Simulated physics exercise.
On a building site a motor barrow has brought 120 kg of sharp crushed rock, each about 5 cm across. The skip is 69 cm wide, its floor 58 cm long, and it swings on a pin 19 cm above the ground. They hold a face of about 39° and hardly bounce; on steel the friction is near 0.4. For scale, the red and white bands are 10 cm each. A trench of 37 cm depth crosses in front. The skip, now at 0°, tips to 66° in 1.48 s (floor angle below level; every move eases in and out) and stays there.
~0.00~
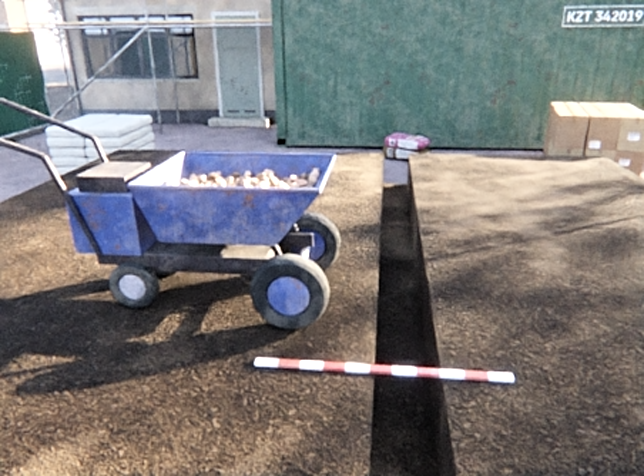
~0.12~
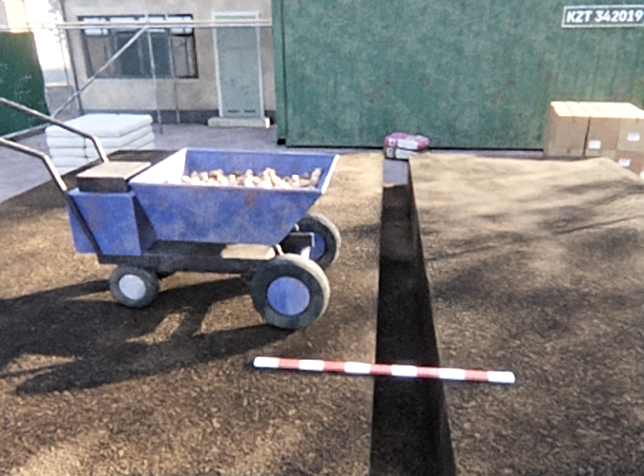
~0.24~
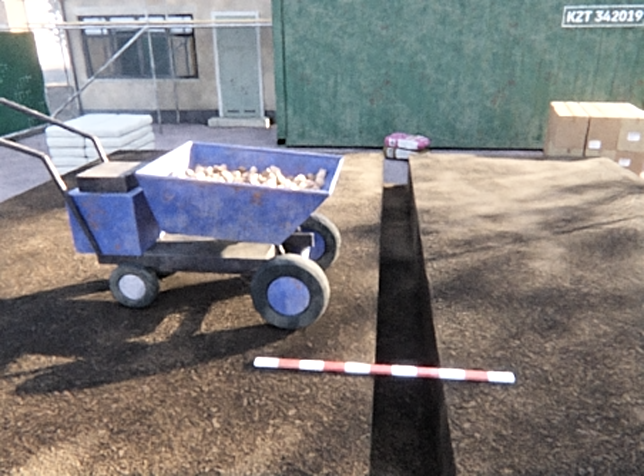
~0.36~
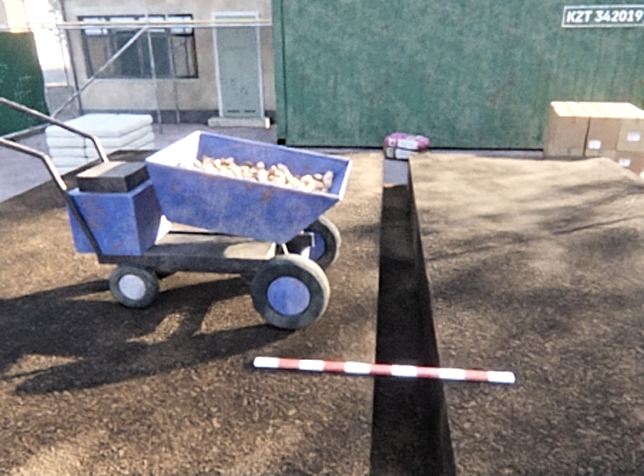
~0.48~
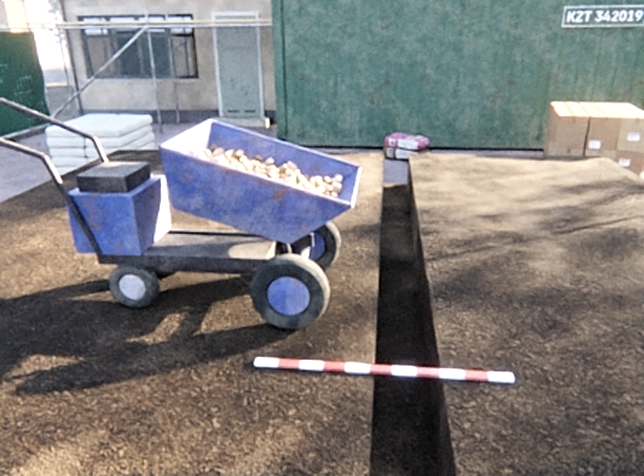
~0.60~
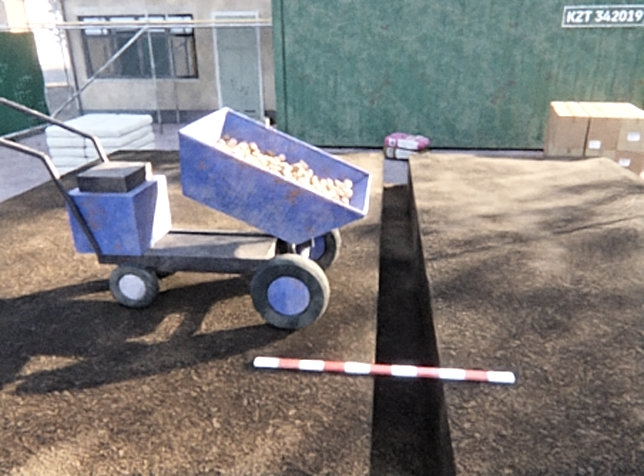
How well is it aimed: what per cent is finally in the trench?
Roughly 46 per cent ends in the trench.
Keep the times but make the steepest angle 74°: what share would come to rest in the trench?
In that case some 65 per cent.
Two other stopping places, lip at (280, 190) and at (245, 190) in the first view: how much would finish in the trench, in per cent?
About 65 and 35 per cent.
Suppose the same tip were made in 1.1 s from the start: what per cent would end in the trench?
In that case some 40 per cent.
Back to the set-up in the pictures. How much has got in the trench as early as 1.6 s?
Some 10 per cent.
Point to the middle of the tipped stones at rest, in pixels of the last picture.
Near (416, 348).
After 1.1 s the floor is at 56°; 100 % in the skip; the foremost stones are at (384, 243).
After 1.6 s the floor is at 66°; 91 % in the skip, 8 % in the trench, 1 % past the trench; the foremost stones are at (447, 307).
After 1.9 s the floor is at 66°; 65 % in the skip, 18 % in the trench, 17 % past the trench; the foremost stones are at (496, 315).
After 3.9 s the floor is at 66°; 34 % in the skip, 46 % in the trench, 20 % past the trench; the foremost stones are at (514, 307).
